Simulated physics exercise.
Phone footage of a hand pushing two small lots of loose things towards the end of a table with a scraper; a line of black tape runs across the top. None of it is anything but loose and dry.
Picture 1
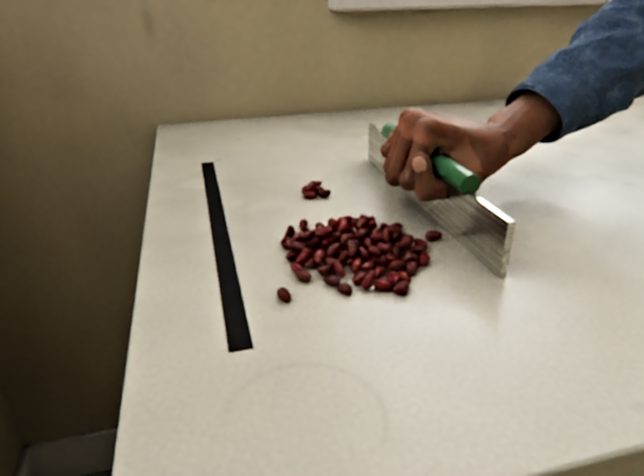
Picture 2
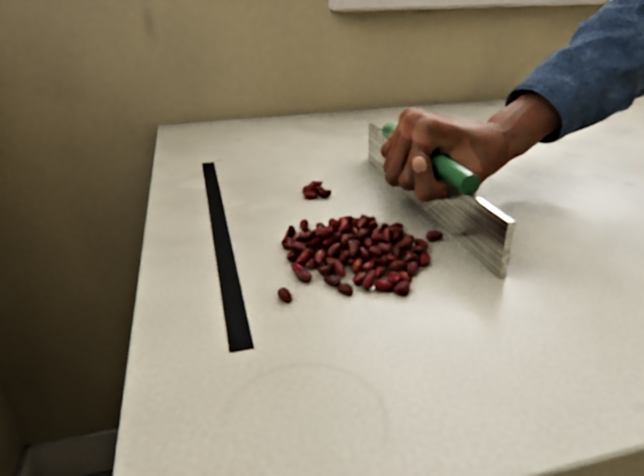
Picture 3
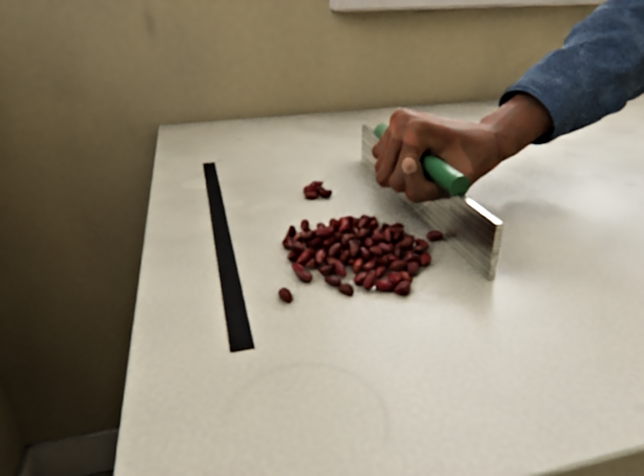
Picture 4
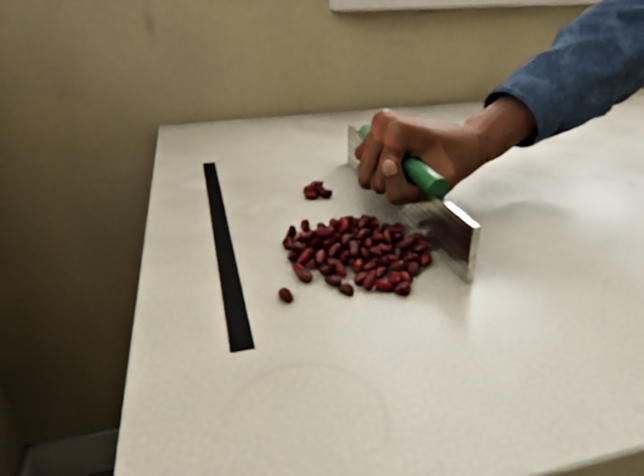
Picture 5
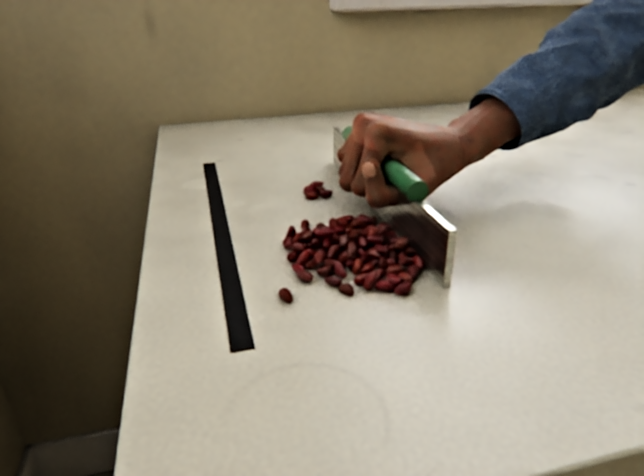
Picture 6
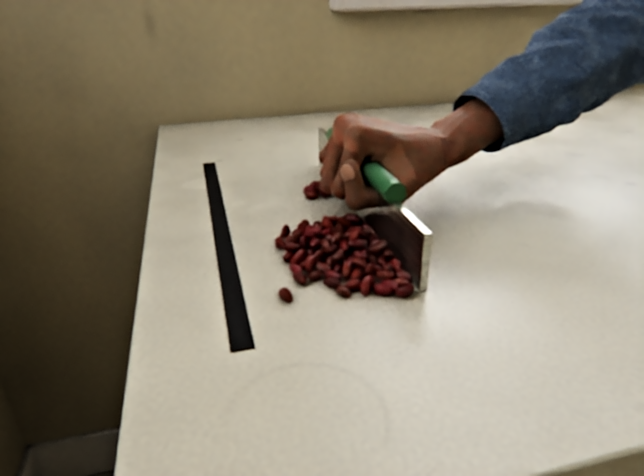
A hand gripping a green-handled scraper held still, then slid it left across a pale table, pushing most of the larger pile of red kidney beans slightly left, with black tape beyond them.
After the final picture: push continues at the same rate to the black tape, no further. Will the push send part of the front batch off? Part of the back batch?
Front batch: Part goes off; back batch: Nothing goes off.
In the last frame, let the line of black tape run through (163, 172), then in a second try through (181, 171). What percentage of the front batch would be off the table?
With the first line you'd get 90 % off the table, and with the second 60 %.
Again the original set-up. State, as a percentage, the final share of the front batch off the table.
Roughly 20 percent.
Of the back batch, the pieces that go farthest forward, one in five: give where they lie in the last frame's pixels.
Approx. (195, 206) px.
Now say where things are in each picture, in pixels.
The first frame shows scraper (493, 237), at rest; black tape (208, 167), about a palm's width from the edge; edge at (142, 238); front batch (354, 246), many kidney beans; back batch (318, 190), a few kidney beans.
The second frame shows scraper (493, 237), at rest; back batch (319, 190).
The third frame shows scraper (482, 239); front batch (356, 246).
The fourth frame shows scraper (460, 242); back batch (320, 190).
The fifth frame shows scraper (438, 245); front batch (357, 251), about a tenth pushed along.
The sixth frame shows scraper (414, 248); black tape (210, 168); edge at (144, 238); front batch (344, 253), the larger part pushed along; back batch (320, 190).
Then, 0.48 s later than the last frame, scraper still moving, near (281, 174); front batch all on the table, its front near (208, 257); back batch all on the table, its front near (260, 202).
Then, 0.97 s later than the last frame, scraper stopped at the black tape; front batch about a tenth over the edge; back batch all on the table, its front near (194, 210).
When it is over, scraper stopped at the black tape; front batch roughly a quarter over the edge; back batch all on the table, its front near (193, 210).
